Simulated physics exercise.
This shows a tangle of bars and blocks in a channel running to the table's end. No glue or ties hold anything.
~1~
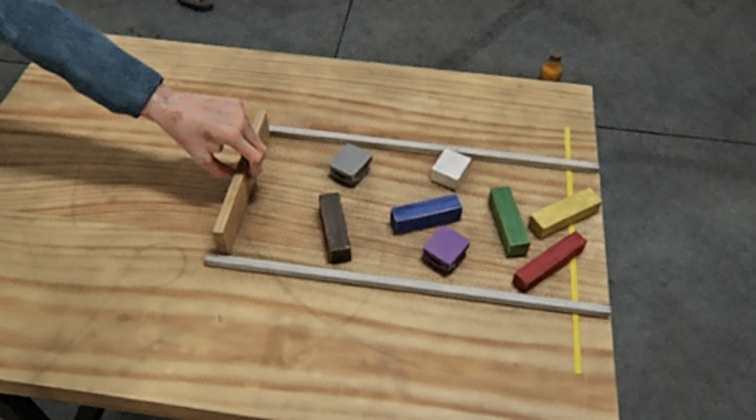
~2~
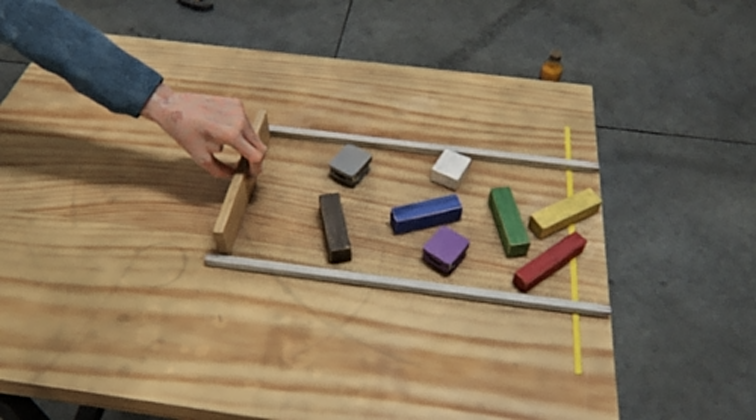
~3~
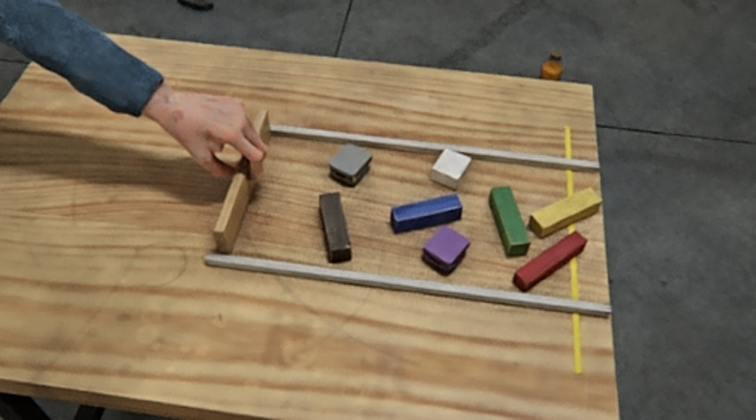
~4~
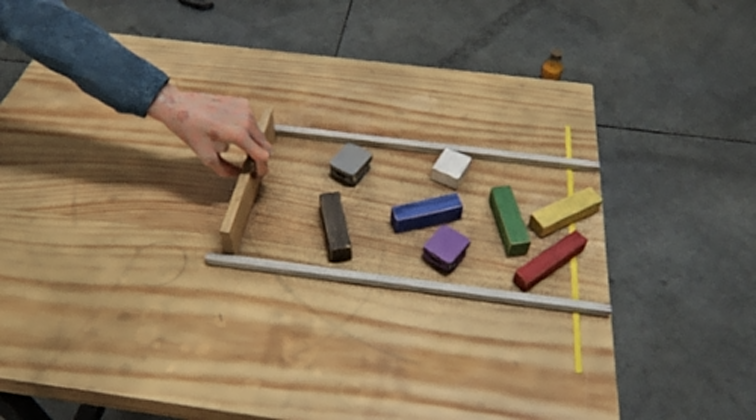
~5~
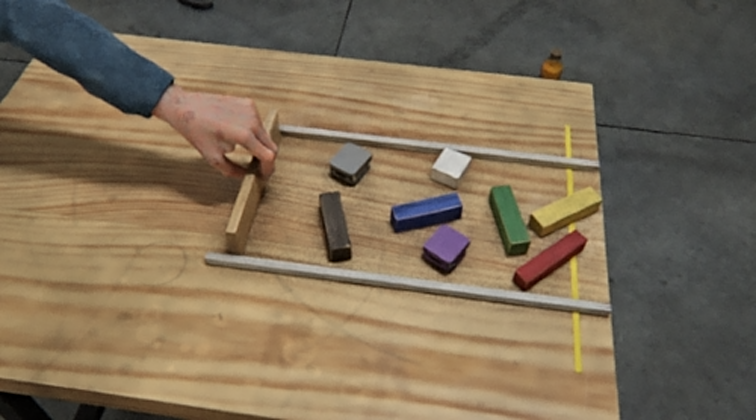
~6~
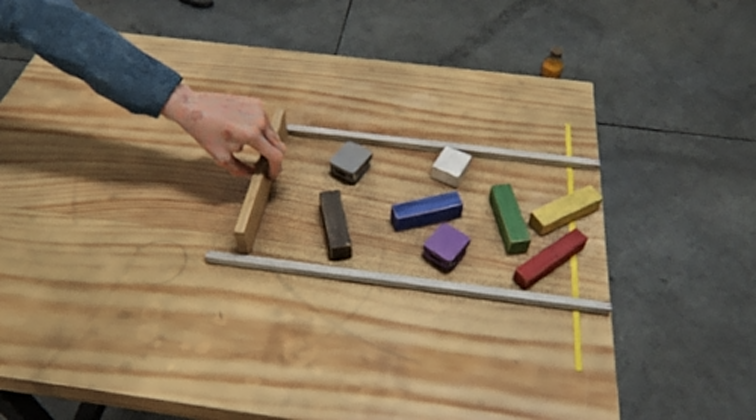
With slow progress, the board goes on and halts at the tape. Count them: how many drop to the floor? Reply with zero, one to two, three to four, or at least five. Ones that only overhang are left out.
It comes to at least five.
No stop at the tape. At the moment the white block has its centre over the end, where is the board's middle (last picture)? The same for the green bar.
The white block gives roughly (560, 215), the green bar roughly (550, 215).
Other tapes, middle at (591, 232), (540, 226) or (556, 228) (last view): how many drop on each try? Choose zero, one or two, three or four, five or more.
Taken in the order given: Five or more, one or two, either three or four.
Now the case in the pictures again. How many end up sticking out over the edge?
The number would be 0.
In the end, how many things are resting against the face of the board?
The answer is 2.
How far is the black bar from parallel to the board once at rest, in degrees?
The angle is about 0 degrees.
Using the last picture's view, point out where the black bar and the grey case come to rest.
In the last picture the black bar sits around (587, 256) and the grey case around (587, 188).
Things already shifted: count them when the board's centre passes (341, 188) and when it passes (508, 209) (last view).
By then 2, and later 8.
Soon after, none off yet; yellow bar at rest near (566, 210); red stick at rest near (551, 258); green bar at rest near (509, 218).
Then, none off yet; yellow bar at rest near (572, 210); red stick at rest near (551, 258); green bar moved a little near (526, 217).
Further on, none off yet; yellow bar moved a little near (600, 217); red stick moved a little near (600, 267); green bar moved about its own width near (574, 222).
By the end, the number that fall off is five or more; fallen, blue stick, white block, purple case, green bar, red stick and yellow bar.
